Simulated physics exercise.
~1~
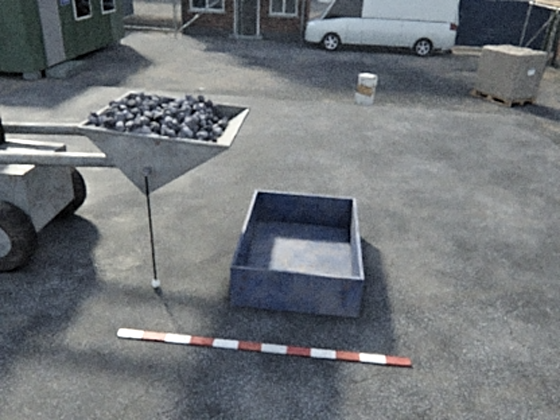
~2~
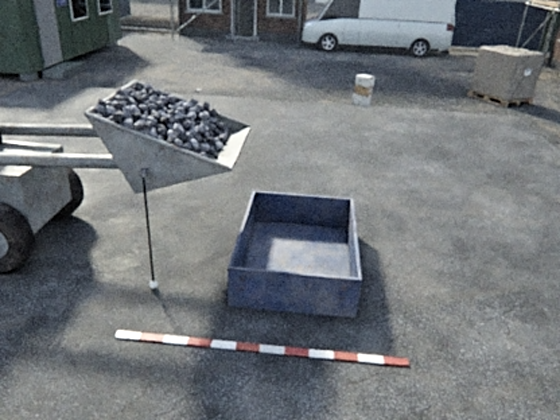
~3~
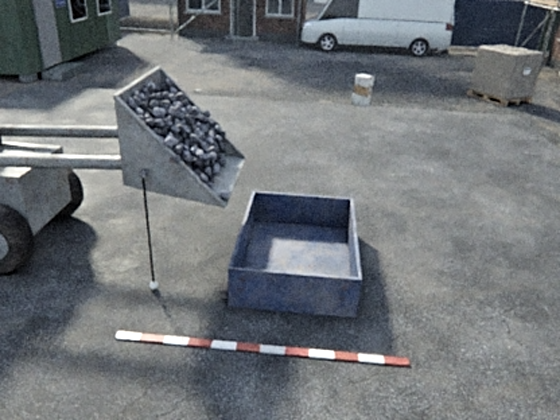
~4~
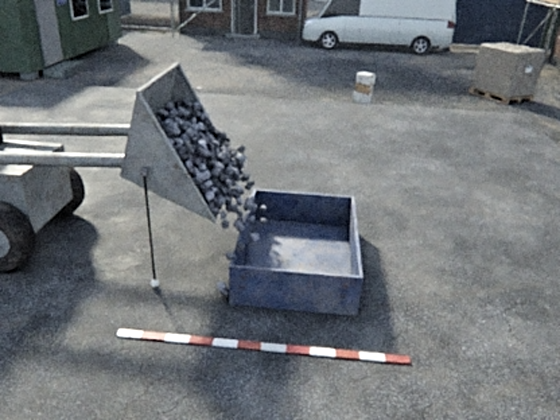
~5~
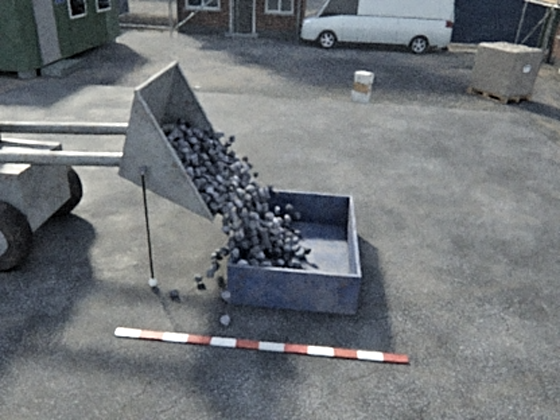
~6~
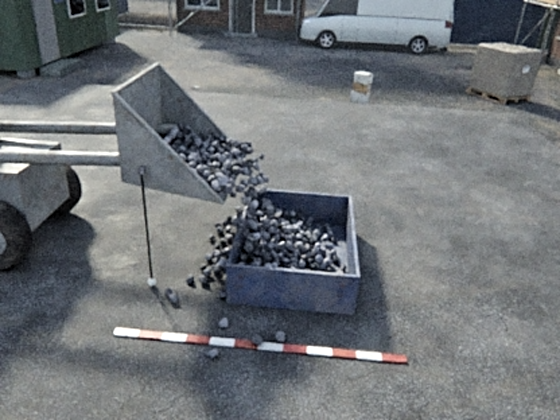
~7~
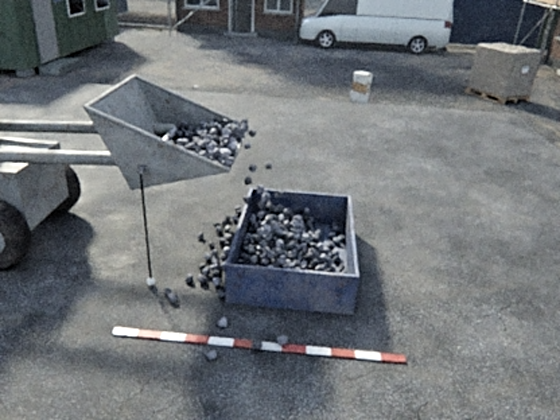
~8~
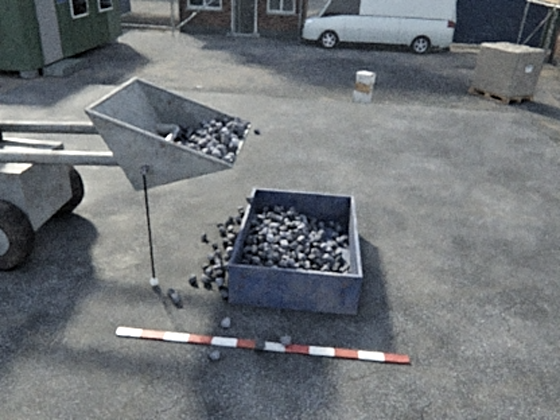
In a paved yard, a loader's grey bucket tipped forward and poured dark stones into an open blue-grey bin, spilling some onto the ground beside it, then tilted back and stopped with a smaller heap still inside and most stones in the bin.
